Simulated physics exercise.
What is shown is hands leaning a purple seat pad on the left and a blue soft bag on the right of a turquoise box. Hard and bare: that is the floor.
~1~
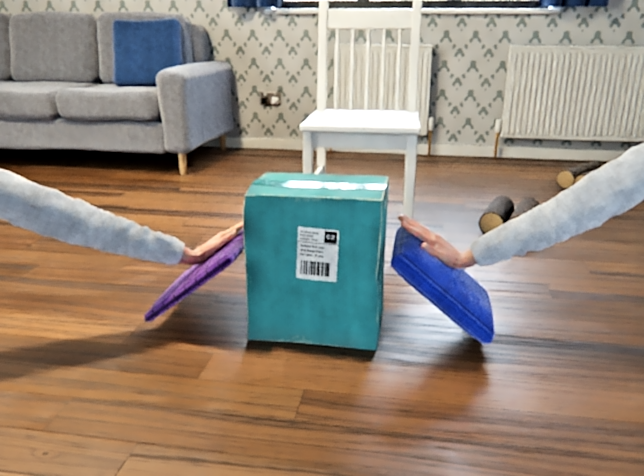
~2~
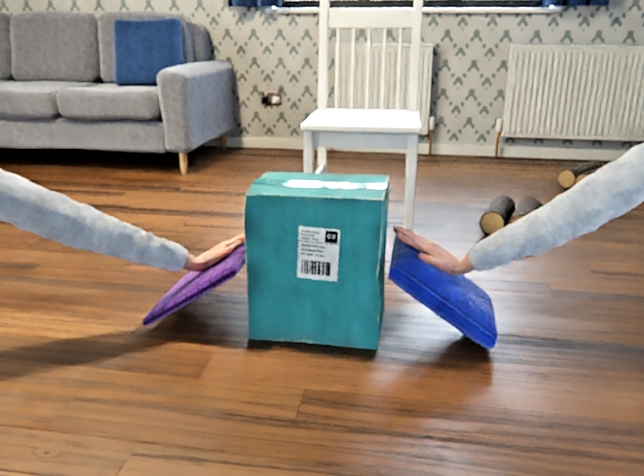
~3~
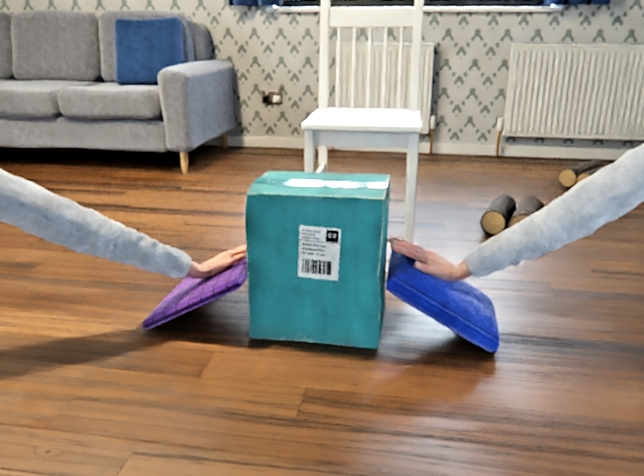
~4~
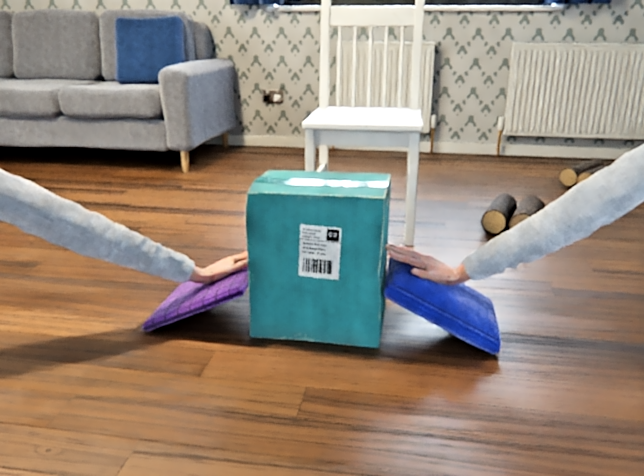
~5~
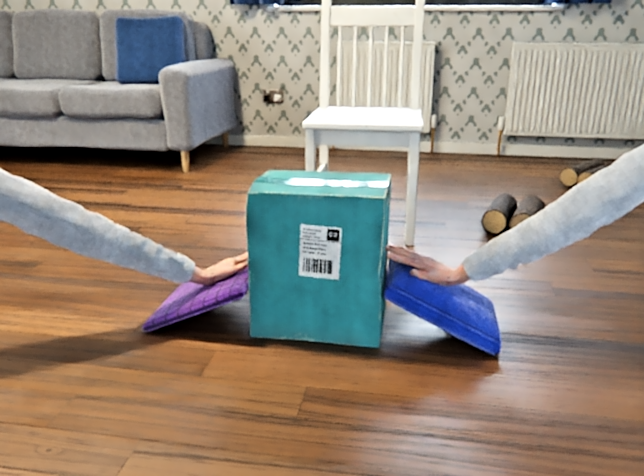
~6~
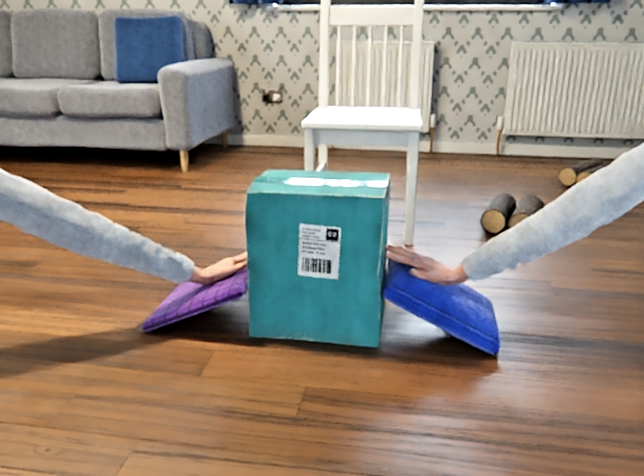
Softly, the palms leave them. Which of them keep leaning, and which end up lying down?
I would expect this: The purple seat pad ends up lying down, the blue soft bag ends up lying down.
Then, 0.20 s later than the last view, seat pad slipping down near (209, 301); soft bag flat on the floor near (444, 311).
Then, 0.34 s later than the last view, seat pad flat on the floor near (204, 305); soft bag flat on the floor near (443, 316).
Then, 0.72 s later than the last view, seat pad flat on the floor near (205, 306); soft bag flat on the floor near (443, 318).
Finally, seat pad flat on the floor near (205, 306); soft bag flat on the floor near (443, 318). The purple seat pad slides down flat and the blue soft bag slips and lies down.
